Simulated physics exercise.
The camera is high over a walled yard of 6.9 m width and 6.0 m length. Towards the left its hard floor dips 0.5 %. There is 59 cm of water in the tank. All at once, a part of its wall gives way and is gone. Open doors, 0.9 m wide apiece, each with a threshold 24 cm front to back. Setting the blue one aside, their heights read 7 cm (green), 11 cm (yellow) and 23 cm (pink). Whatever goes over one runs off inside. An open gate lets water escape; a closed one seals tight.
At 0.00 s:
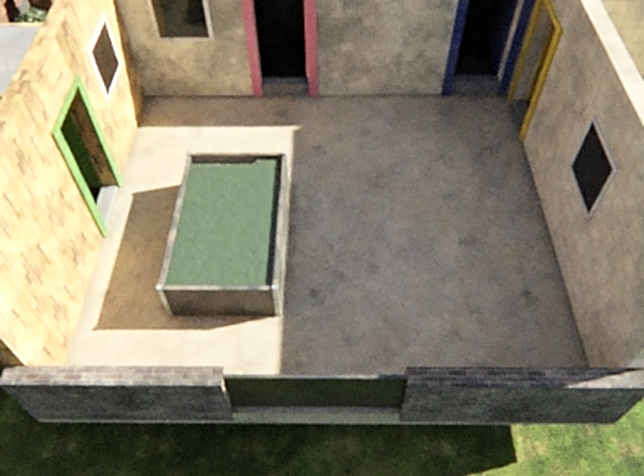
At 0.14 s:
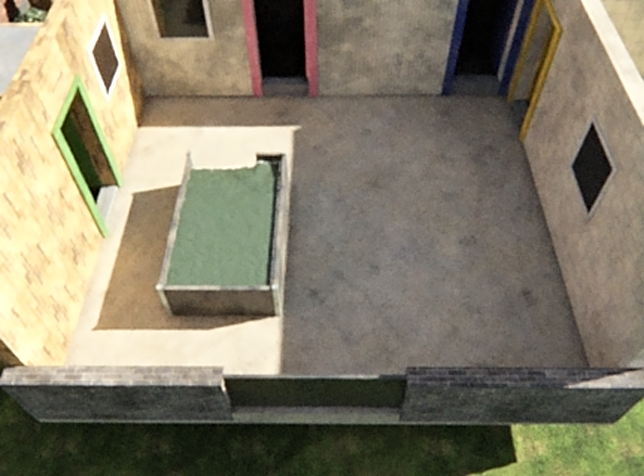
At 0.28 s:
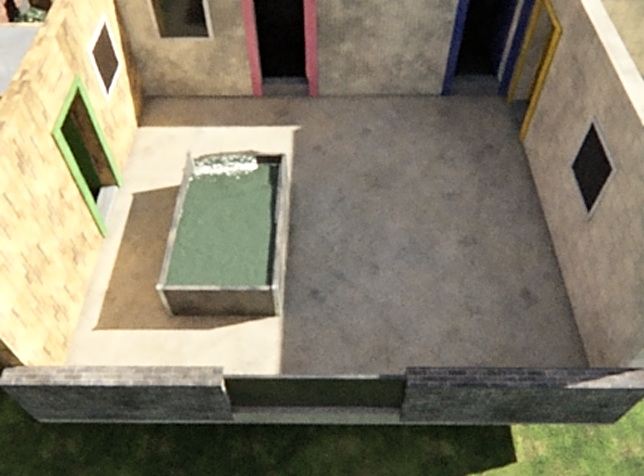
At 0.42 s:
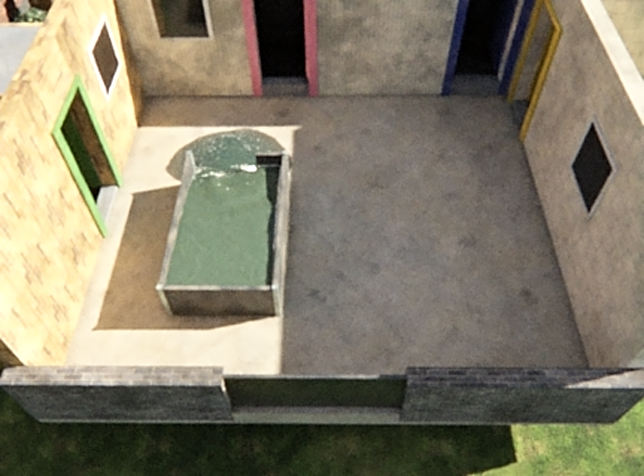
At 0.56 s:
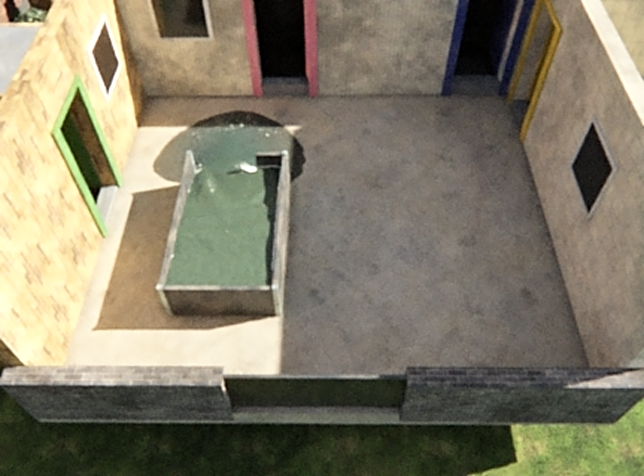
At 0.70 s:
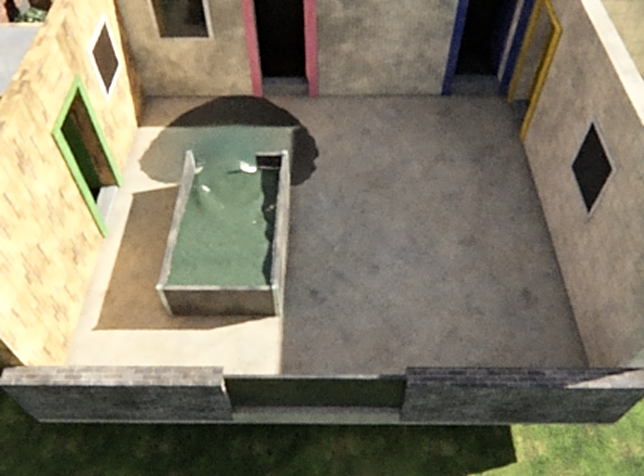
At first, a rectangular tank of still green water stands on the hard floor of a walled yard with open doors. Then its far wall disappears, and water pours through the gap, churning white. A rounded wet patch spreads across the floor behind the tank, widening toward the back wall.
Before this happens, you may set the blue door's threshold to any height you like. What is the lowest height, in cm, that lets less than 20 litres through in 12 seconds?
About 6.5 cm.
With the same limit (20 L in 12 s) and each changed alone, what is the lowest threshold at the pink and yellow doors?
You'd want some 19 cm at pink and some 8.5 cm at yellow.
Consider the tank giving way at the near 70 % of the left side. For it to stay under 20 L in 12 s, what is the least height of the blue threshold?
The answer is some 6.0 cm.
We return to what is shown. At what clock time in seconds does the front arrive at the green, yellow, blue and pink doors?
Green 3.0 s, yellow 3.2 s, blue 2.6 s, pink 0.9 s.
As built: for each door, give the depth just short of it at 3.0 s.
Door by door, in centimetres - green 3, yellow 0, blue 3, pink 20.
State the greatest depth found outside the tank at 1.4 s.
Max depth: About 34 cm.
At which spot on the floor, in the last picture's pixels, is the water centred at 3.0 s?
The centre of all the water is around (237, 168).
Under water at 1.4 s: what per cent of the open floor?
I'd say near 20 percent.
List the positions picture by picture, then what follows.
In the first frame, still water, 59 cm deep, in the tank at (229, 218); the blue door at (484, 48) is dry.
In the second frame, the front is at a hidden place, 0.2 m from the gap on the far side; 0.2 m2 of floor is wet, 59 cm left at the back.
In the third frame, the front is at (246, 154), 0.7 m from the gap on the far side; 0.8 m2 of floor is wet, 59 cm left at the back.
In the fourth frame, the front is at (235, 133), 1.3 m from the gap on the far side; 1.8 m2 of floor is wet, 59 cm left at the back.
In the fifth frame, water pours out on the far side and has run 1.7 m, to (228, 115); about 5 cm deep outside, 59 cm at the back.
In the sixth frame, the gap is on the far side, the front 2.3 m out at (228, 97); the back of the tank holds 58 cm; 3.4 m in a straight line remain to the blue door at (484, 48).
After 1.4 s water covers 20 % of the floor, deepest (34 cm) near (147, 97); it has not reached the blue door.
After 3.0 s water covers 30 % of the floor, deepest (28 cm) near (147, 97); 3 cm at the blue door, 0 litres in over its 26 cm threshold.
After 12.0 s water covers 95 % of the floor, deepest (10 cm) near (595, 396); 5 cm at the blue door, 0 litres in over its 26 cm threshold.
At the blue door as built, the water arrived by 2.7 s and peaked near 10 cm at 7.0 s.
Run again over the same 12 s with other heights there, 36 litres in over 5 cm, 15 litres over 7 cm. The limit of 20 litres is kept from about 6.5 cm up.
